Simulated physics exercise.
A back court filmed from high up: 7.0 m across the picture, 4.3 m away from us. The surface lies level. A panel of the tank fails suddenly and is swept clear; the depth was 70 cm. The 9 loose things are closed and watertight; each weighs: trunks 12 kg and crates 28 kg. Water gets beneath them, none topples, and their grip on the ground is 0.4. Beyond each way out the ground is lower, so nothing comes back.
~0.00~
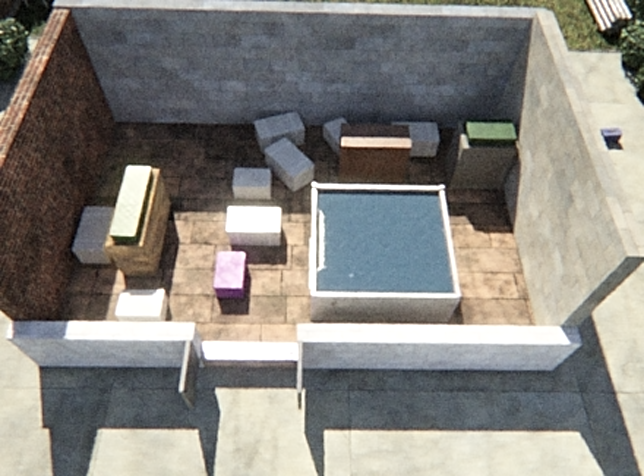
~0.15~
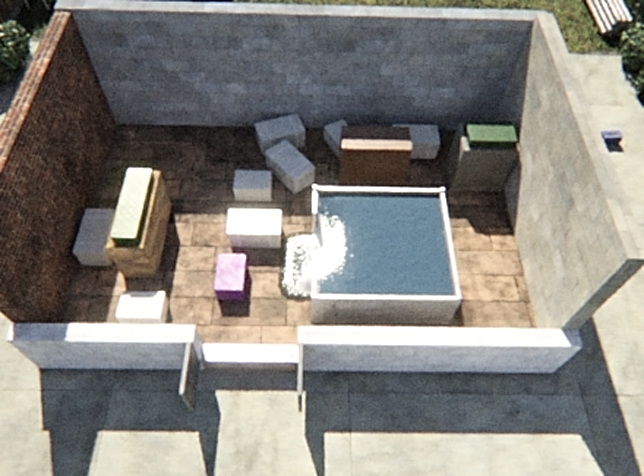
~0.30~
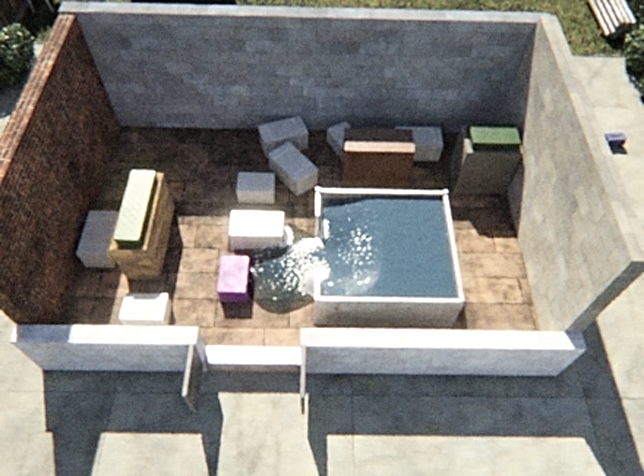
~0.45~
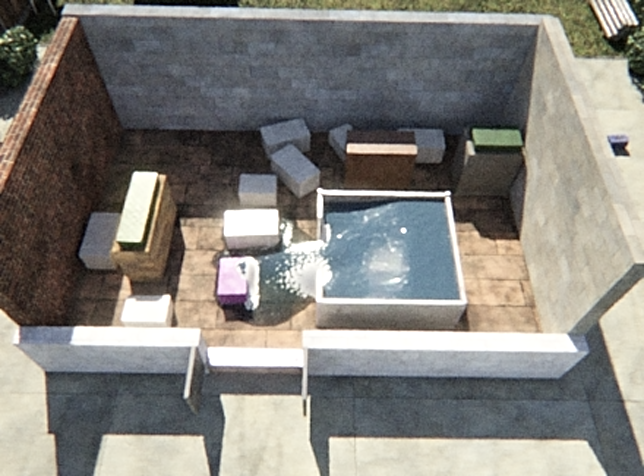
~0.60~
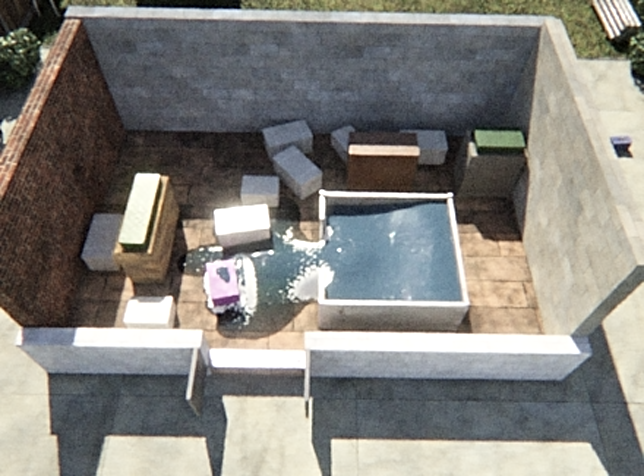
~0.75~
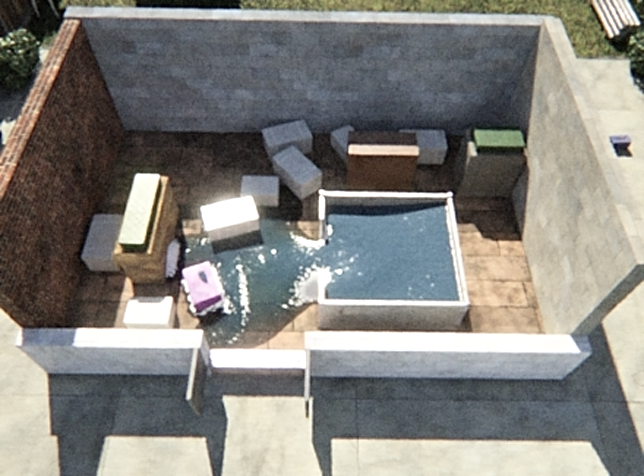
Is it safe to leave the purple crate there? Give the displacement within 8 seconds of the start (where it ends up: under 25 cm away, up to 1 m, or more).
Purple crate travels far.
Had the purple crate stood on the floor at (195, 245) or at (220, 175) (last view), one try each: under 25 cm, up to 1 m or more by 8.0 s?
In that order: It gets carried off; it travels far.
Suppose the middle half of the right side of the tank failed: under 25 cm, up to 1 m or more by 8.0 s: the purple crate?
Then the purple crate stays put.
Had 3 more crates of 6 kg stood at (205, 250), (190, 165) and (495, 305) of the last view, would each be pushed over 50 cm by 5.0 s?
In that order: More, over, under.
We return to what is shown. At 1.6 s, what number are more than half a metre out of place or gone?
3 of them.
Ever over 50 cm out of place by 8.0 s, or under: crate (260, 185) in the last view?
Answer: Less.
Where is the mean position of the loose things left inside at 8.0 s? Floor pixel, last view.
Around (304, 171).
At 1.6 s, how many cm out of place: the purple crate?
Roughly 140 cm by then.
After 1.6 s the purple crate is near (133, 301), 1.5 m from its start, aground; 0 of 9 are out; 0 afloat.
After 3.6 s the purple crate is near (124, 216), 2.2 m from its start, aground; 0 of 9 are out; 3 afloat.
After 5.6 s the purple crate is near (163, 161), 2.7 m from its start, afloat; 0 of 9 are out; 5 afloat.
After 8.0 s the purple crate is near (194, 186), 1.9 m from its start, afloat; 0 of 9 are out; 7 afloat.
